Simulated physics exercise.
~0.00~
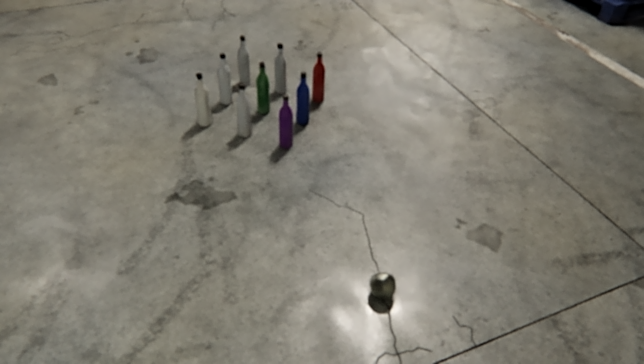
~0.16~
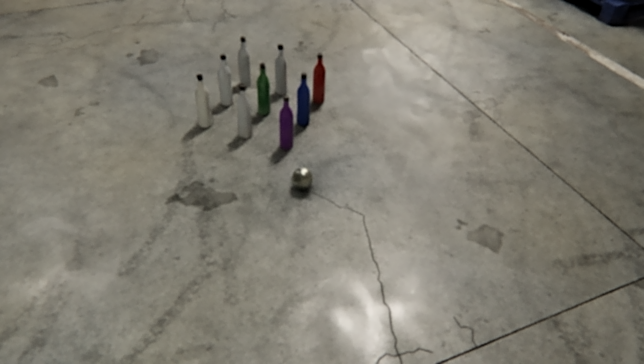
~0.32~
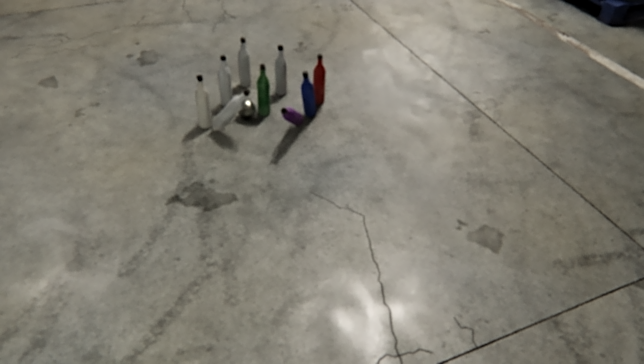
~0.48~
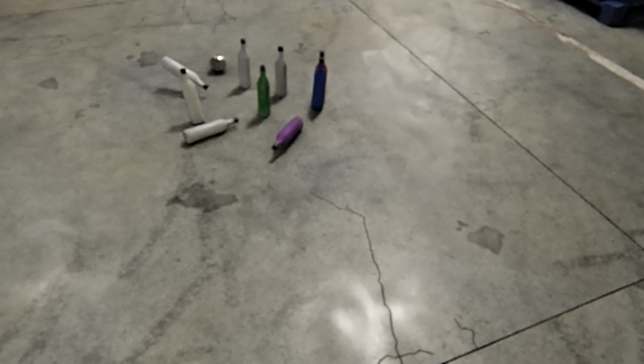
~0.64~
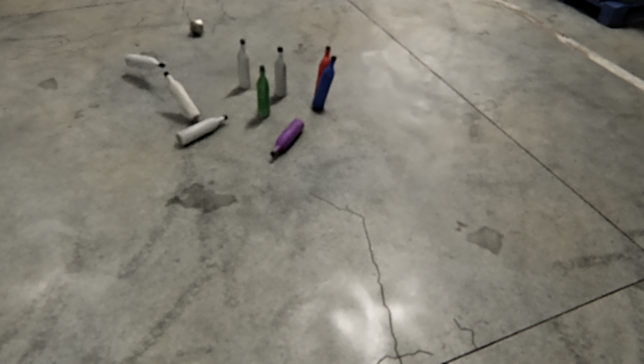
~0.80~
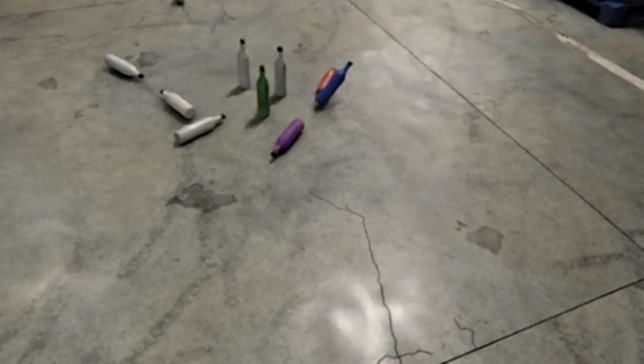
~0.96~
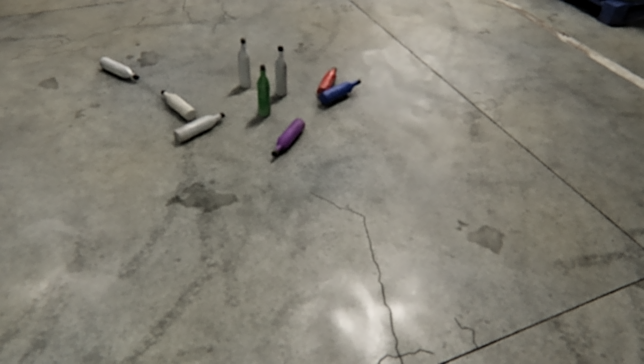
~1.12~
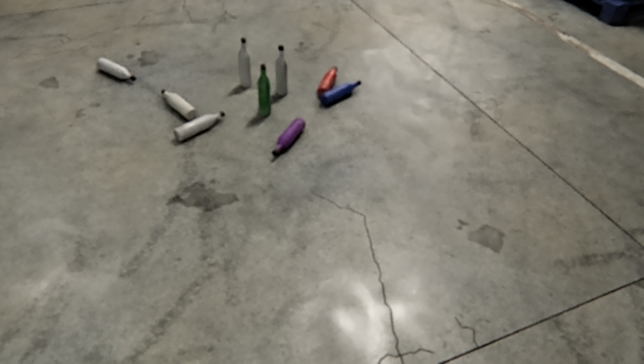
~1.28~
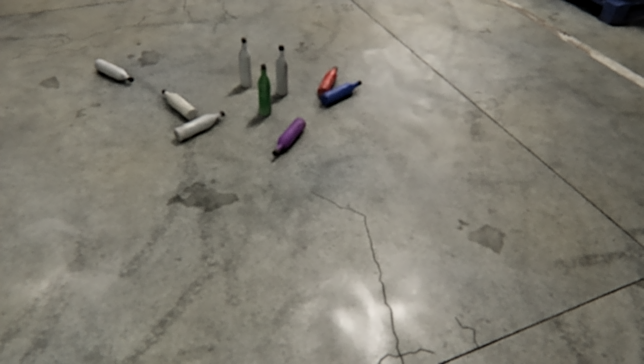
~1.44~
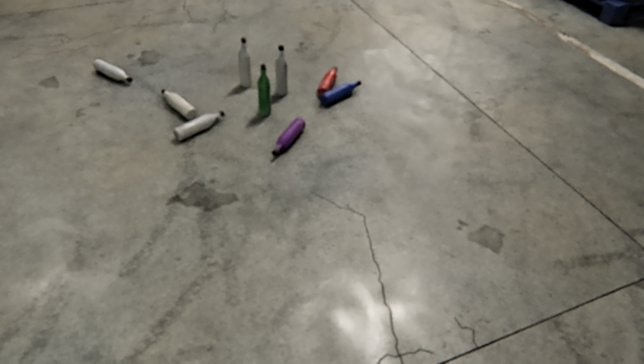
We see a metal ball roll across a concrete floor into nine capped bottles, toppling the purple one and several pale ones before rolling away; the blue and red bottles then tip over, leaving the green bottle and two pale ones standing.
